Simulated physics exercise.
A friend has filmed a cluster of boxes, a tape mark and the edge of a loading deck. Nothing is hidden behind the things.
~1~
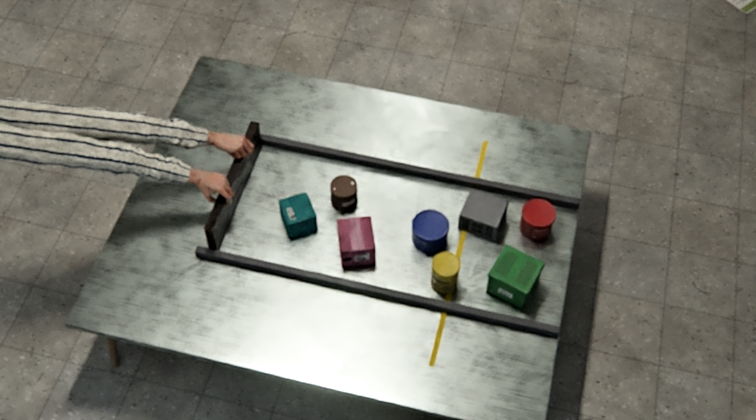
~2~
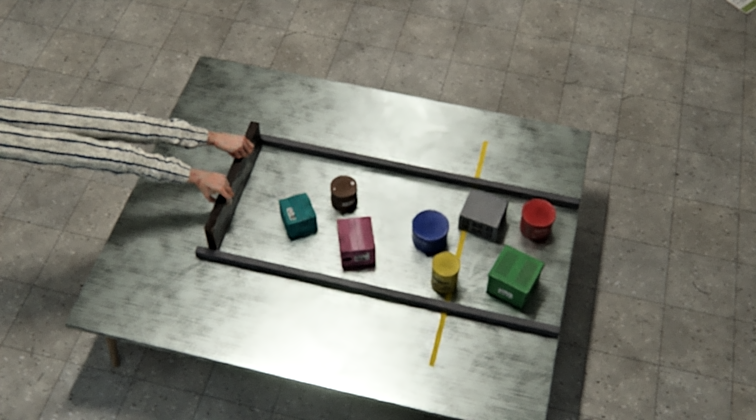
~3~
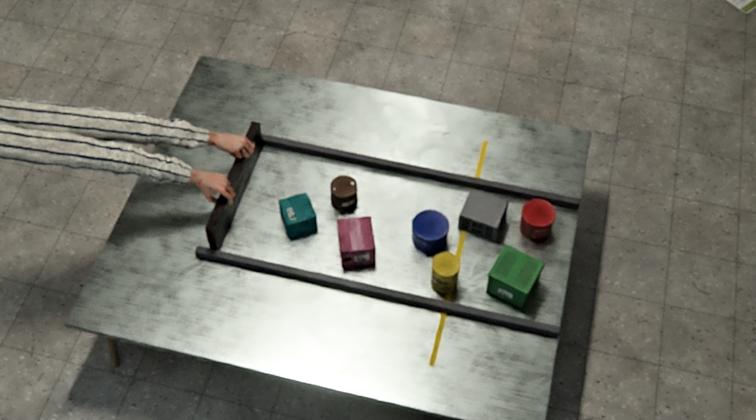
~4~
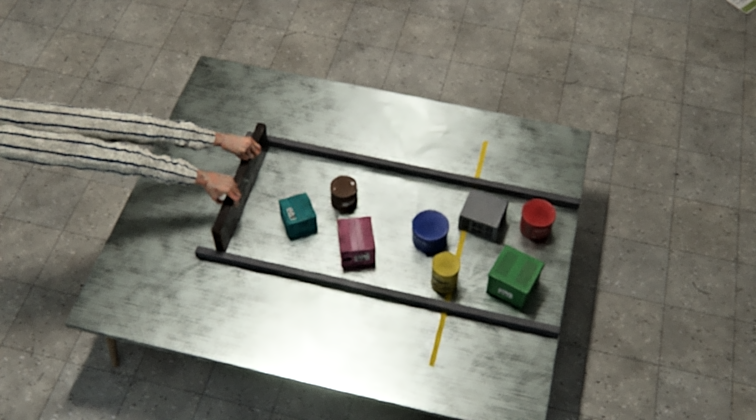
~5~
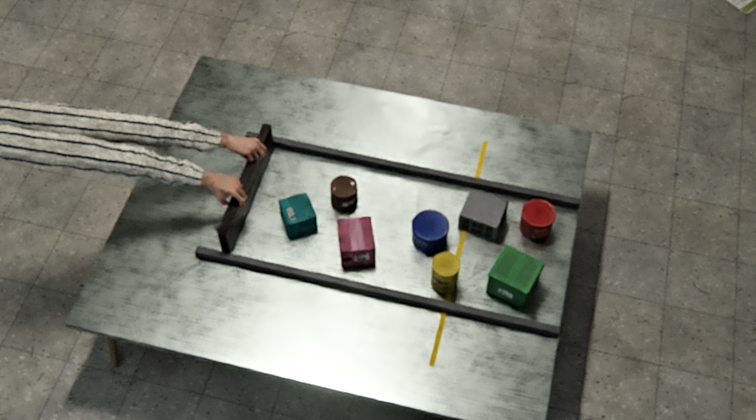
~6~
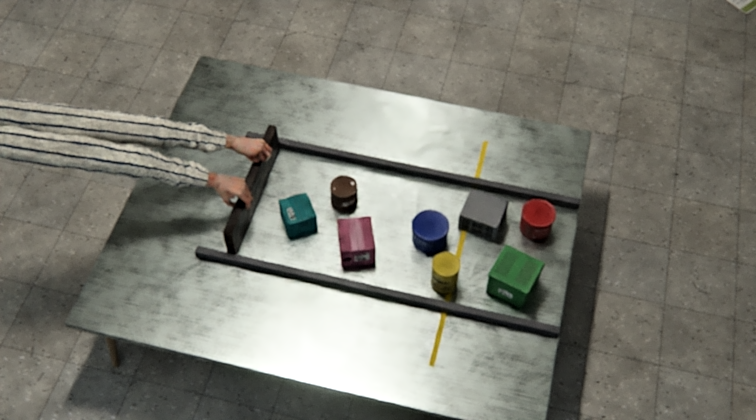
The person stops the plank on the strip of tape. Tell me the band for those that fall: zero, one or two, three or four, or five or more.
As it turns out, the number that fall off is zero.
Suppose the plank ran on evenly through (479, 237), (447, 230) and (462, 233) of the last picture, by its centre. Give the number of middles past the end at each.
Place by place, 0, 0 and 0.
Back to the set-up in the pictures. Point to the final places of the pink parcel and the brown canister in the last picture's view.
About (501, 285), and the other about (482, 211).
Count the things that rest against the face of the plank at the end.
It touches 3.
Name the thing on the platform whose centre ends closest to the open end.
That is the green tote.
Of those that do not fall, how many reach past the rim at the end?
The number is 1.
Soon after, none off yet; red pail at rest near (537, 220); green tote at rest near (514, 277); grey crate at rest near (483, 215).
In the end, the number that fall off is zero.
